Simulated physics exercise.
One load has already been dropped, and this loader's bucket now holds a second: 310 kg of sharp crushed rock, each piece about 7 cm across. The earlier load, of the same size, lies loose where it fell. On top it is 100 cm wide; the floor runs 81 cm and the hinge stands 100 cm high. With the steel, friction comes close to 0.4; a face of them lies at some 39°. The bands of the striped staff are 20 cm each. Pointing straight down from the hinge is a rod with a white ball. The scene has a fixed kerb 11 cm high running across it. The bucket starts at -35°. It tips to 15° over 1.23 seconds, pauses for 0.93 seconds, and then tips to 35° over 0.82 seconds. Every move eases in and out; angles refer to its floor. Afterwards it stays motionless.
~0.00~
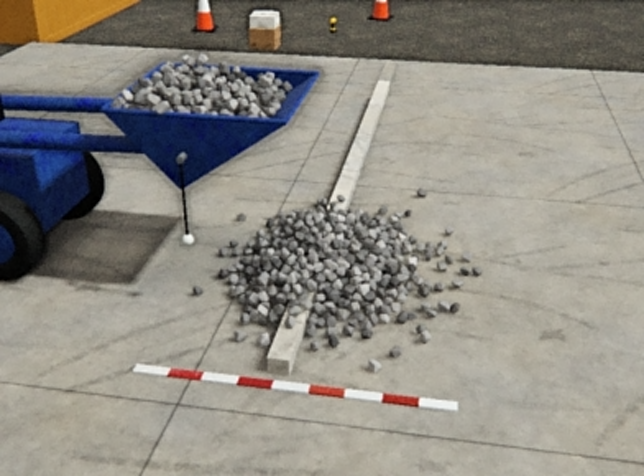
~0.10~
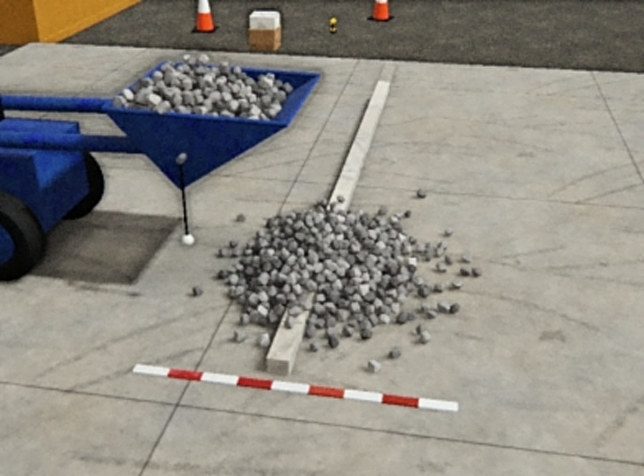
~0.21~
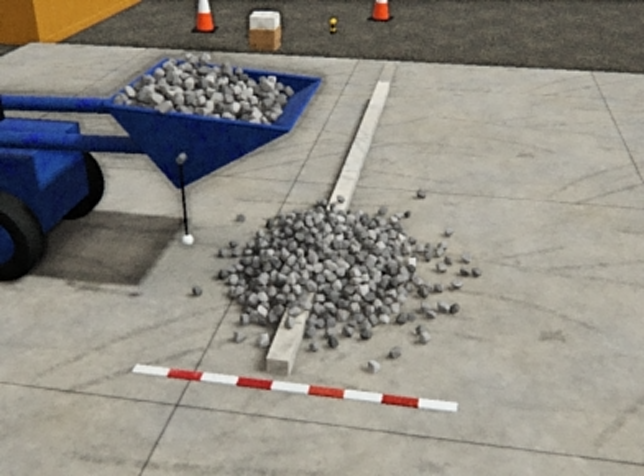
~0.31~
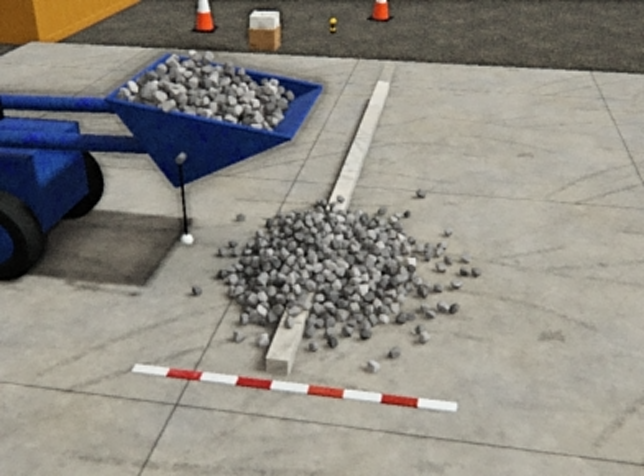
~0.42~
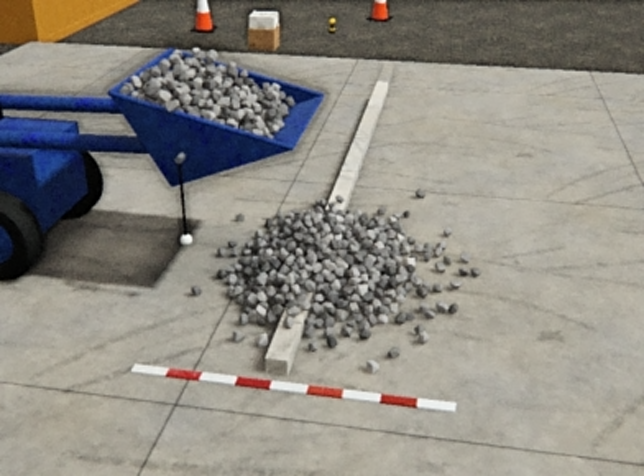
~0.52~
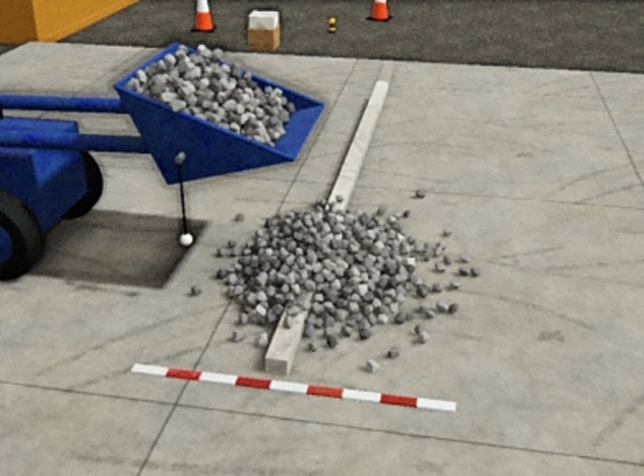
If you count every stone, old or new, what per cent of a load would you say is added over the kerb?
I would say about 41 per cent.
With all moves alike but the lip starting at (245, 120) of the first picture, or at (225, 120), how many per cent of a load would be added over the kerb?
Case one about 5 %, case two about 0 %.
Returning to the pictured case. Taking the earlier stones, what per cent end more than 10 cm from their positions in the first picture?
Some 0 percent, give or take.
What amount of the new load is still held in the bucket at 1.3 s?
Held: Around 100 % of the load.
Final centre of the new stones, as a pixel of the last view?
The middle lies near (313, 243) in the last picture.
After 0.9 s the floor is at 7°; in per cent of one load, 99 in the bucket, 51 on this side of the kerb, 50 over the kerb; the foremost stones are at (456, 273).
After 1.3 s the floor is at 15°; in per cent of one load, 98 in the bucket, 52 on this side of the kerb, 50 over the kerb; the foremost stones are at (456, 273).
After 3.4 s the floor is at 35°; in per cent of one load, 13 in the bucket, 102 on this side of the kerb, 86 over the kerb; the foremost stones are at (463, 278).
After 6.0 s the floor is at 35°; in per cent of one load, 0 in the bucket, 109 on this side of the kerb, 91 over the kerb; the foremost stones are at (463, 278). Net gain over the kerb, 41.
